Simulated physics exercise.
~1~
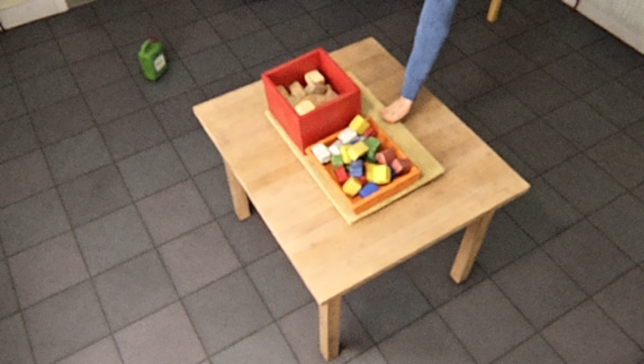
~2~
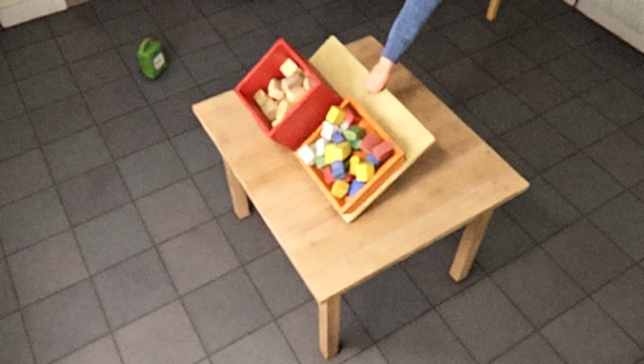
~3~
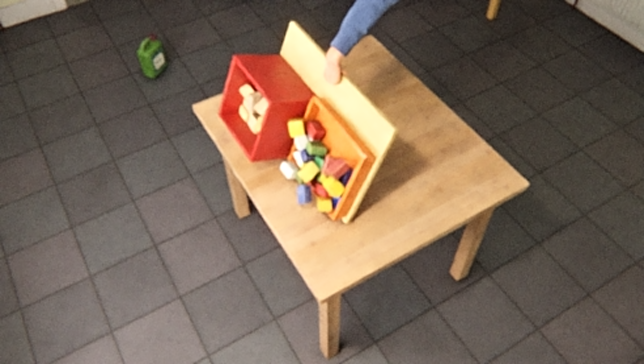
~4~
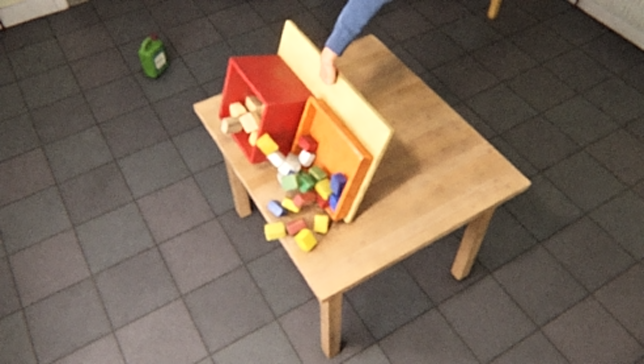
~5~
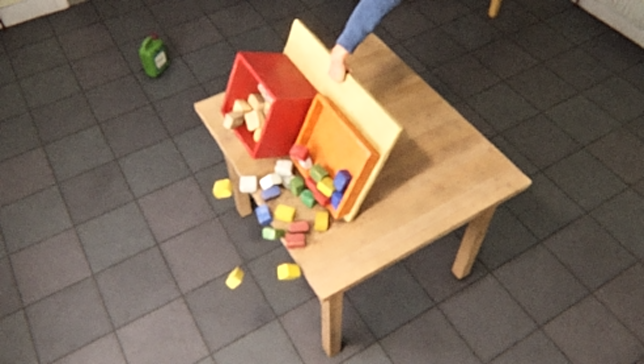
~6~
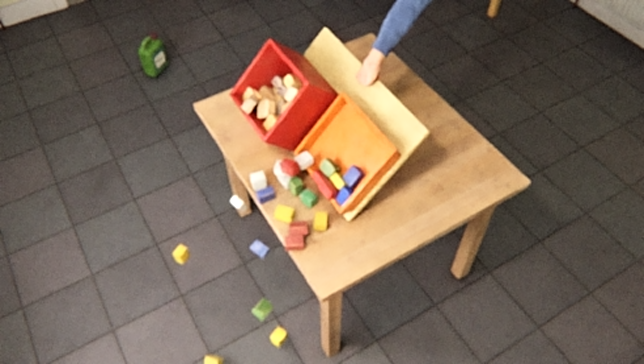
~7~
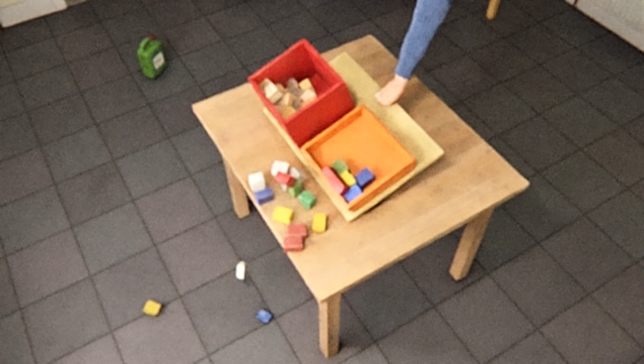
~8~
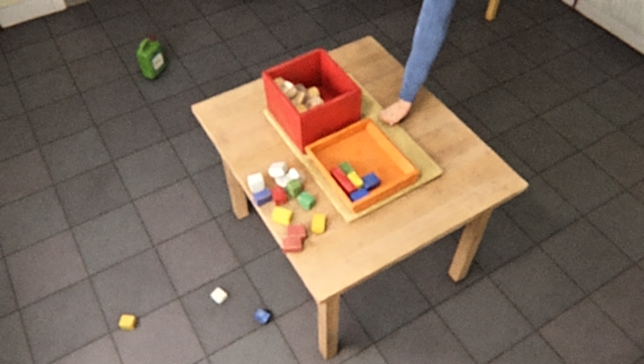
A hand tipped up a board holding two trays on a small table, and most of the colourful blocks tumbled out of the orange tray onto the table and floor, while the wooden pieces stayed in the red one as it was lowered flat.
